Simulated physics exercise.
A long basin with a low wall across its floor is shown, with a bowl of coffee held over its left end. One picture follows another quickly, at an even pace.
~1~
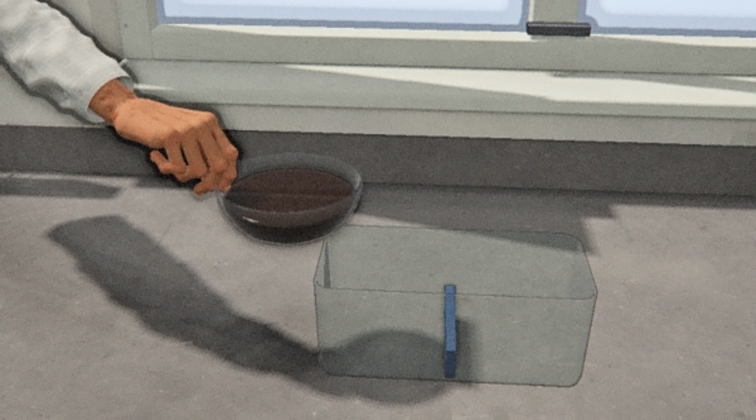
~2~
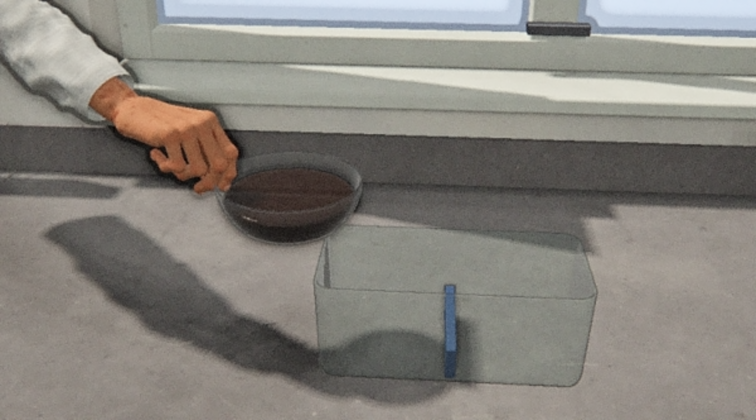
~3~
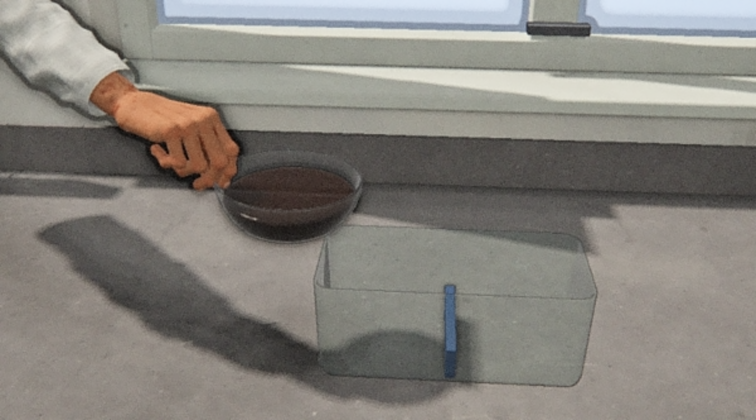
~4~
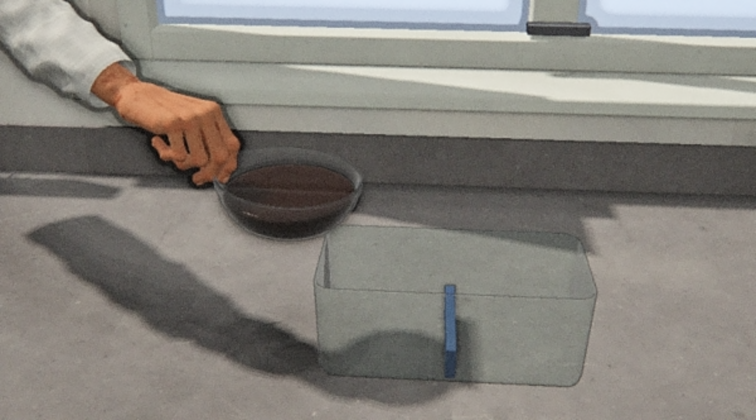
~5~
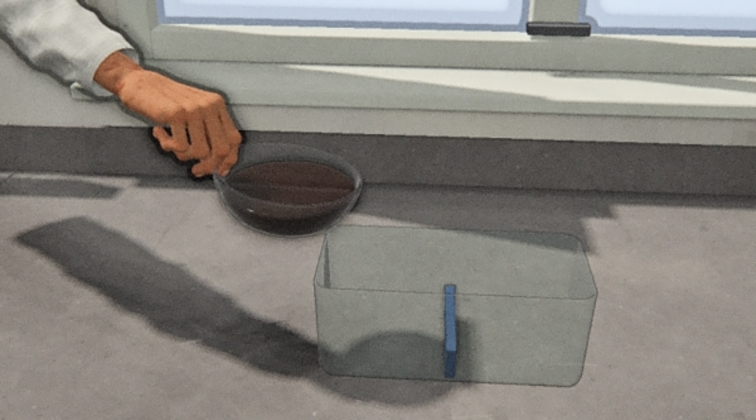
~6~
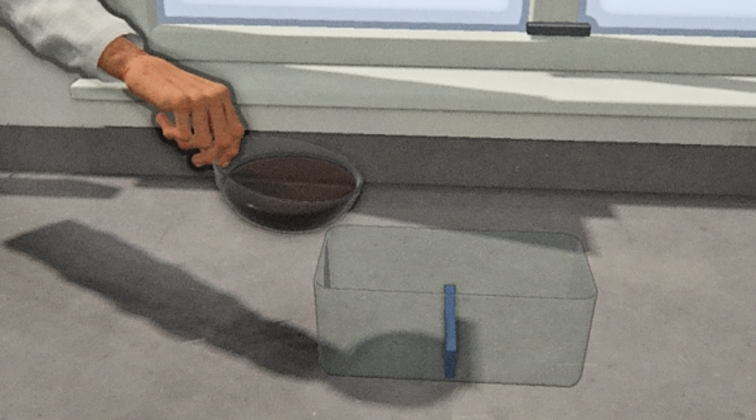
A hand held a bowl of dark coffee still above the left end of a clear basin with a low blue wall, then slowly tilted it a little to the right.
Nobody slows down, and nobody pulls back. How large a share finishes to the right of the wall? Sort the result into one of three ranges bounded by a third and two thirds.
It falls in the middle range, a third to two thirds.
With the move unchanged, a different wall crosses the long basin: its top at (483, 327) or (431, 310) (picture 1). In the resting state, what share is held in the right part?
Roughly 15 % and then 75 %.
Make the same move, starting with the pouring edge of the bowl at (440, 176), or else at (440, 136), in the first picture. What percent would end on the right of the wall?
One after the other: 90 %, 90 %.
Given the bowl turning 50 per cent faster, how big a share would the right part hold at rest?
I'd say close to 50 per cent.
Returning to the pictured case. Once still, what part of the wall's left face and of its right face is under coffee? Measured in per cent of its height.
On the left it is 40 per cent, on the right 30.
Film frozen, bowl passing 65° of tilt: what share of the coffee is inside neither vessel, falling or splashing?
I'd put it at roughly 45 percent of it.
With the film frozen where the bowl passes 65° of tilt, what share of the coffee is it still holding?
Remaining fraction: Approx. 45 %.
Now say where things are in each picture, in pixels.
The first picture shows tilt 0°; pouring edge (361, 184); surface from (225, 191) to (356, 196); the long basin's rim runs from (321, 256) to (588, 266); the wall's top is at (451, 317).
The second picture shows tilt 0°; pouring edge (361, 184); surface from (225, 190) to (356, 195).
The third picture shows tilt 2°; pouring edge (361, 184); surface from (225, 189) to (356, 194).
The fourth picture shows tilt 4°; pouring edge (361, 184); surface from (225, 185) to (356, 192).
The fifth picture shows tilt 8°; pouring edge (361, 184); surface from (226, 182) to (357, 189).
The sixth picture shows tilt 12°; pouring edge (361, 184); surface from (226, 177) to (358, 185).
A moment on, the bowl is tipped part way and 47 per cent is still to pour, 10 is left of the wall and 0 right of it.
Next, the bowl is tipped on its side and 2 per cent is still to pour, 44 is left of the wall and 44 right of it.
Then the bowl is tipped on its side and 0 per cent is still to pour, 55 is left of the wall and 44 right of it.
Later the bowl is tipped on its side and 0 per cent is still to pour, 55 is left of the wall and 44 right of it.
At rest 55 per cent lies left of the wall, 44 right of it and 1 outside.
